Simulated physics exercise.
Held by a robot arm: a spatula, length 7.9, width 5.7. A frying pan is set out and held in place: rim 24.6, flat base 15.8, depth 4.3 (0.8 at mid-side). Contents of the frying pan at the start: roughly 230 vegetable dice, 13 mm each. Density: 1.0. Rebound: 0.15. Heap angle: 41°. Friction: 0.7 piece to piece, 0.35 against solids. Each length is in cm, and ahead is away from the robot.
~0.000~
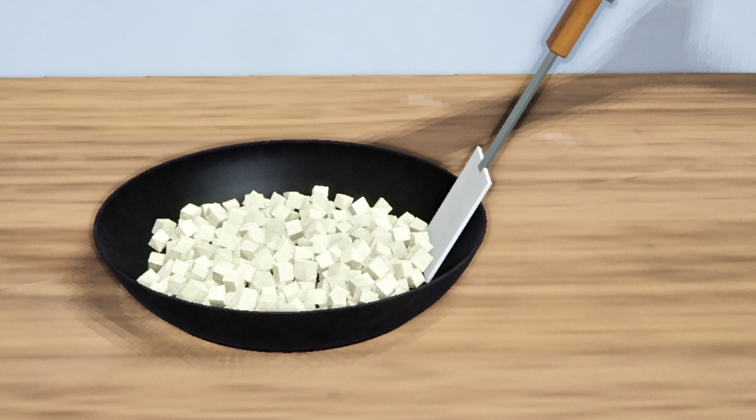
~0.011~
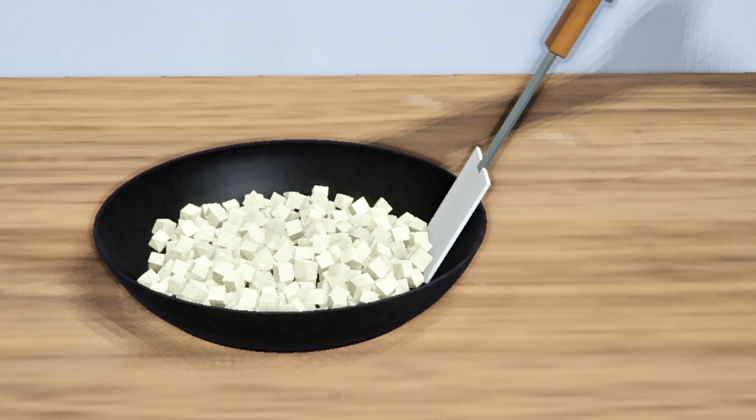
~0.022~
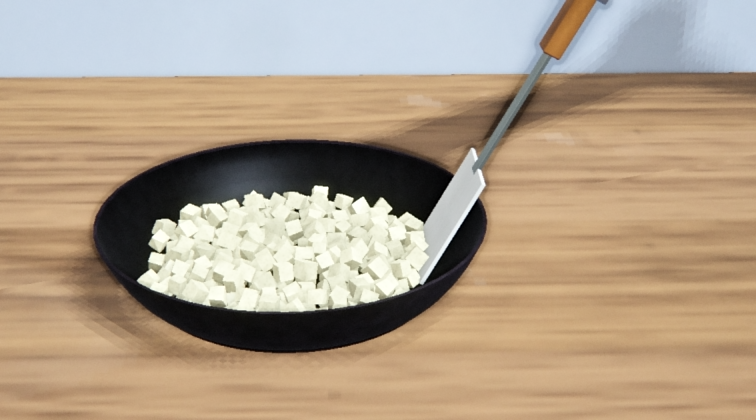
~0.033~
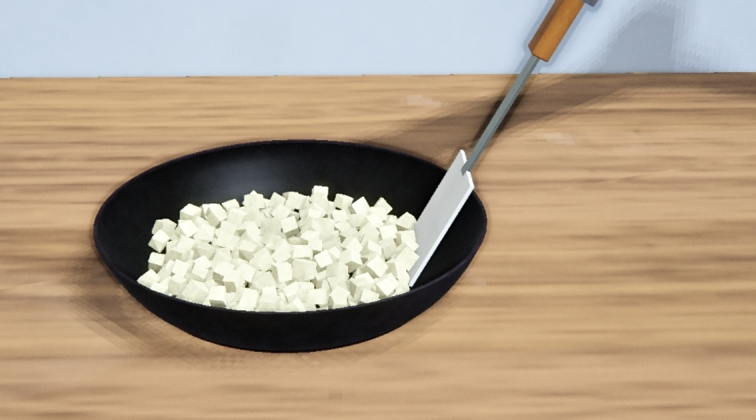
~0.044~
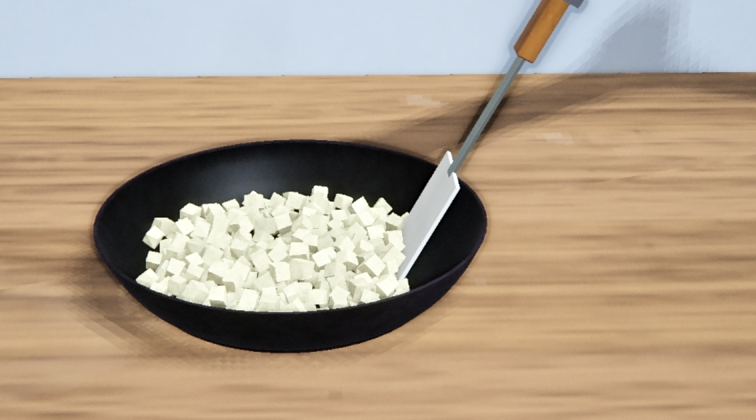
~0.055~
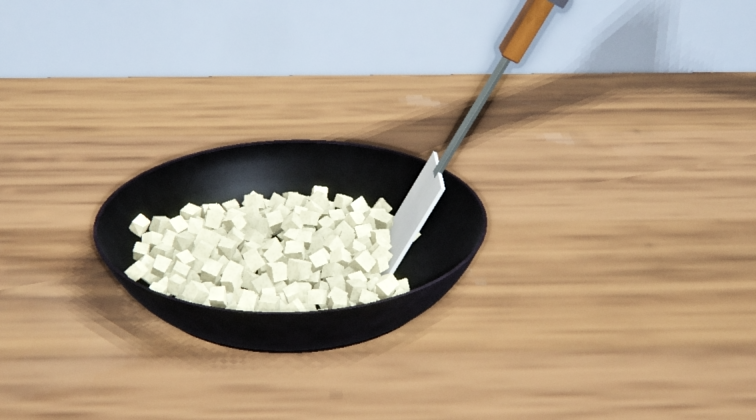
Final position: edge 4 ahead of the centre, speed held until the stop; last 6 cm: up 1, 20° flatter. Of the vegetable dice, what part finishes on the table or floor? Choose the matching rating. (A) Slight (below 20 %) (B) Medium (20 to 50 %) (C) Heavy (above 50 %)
A, slight (below 20 %).
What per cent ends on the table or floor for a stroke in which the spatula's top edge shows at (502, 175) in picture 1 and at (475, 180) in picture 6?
Roughly 5 %.
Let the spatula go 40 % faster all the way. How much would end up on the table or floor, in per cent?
The share on the table or floor would be about 15 percent.
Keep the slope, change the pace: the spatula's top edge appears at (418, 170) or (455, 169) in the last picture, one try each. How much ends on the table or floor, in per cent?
That comes to some 15 and some 5 percent, in that order.
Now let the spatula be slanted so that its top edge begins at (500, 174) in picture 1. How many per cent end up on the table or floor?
10 percent or thereabouts.
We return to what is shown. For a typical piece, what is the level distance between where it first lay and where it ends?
The answer is about 2 cm.
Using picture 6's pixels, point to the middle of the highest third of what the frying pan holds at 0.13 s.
It is centred at about (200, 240).
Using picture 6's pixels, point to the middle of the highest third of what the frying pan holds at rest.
I'd put it close to (169, 246).
By 0.09 s, sloping 61°, highest piece 6 above the table; 232 in the frying pan.
By 0.13 s, sloping 53°, highest piece 8 above the table; 227 in the frying pan, 5 on the blade or in flight.
By 0.35 s, sloping 42°, highest piece 5 above the table; 207 in the frying pan, 25 on the table or floor.
By 1.40 s, sloping 42°, highest piece 5 above the table; 207 in the frying pan, 25 on the table or floor.
Final count, 207 in the frying pan, 25 on the table or floor. That is 11 % on the table or floor.
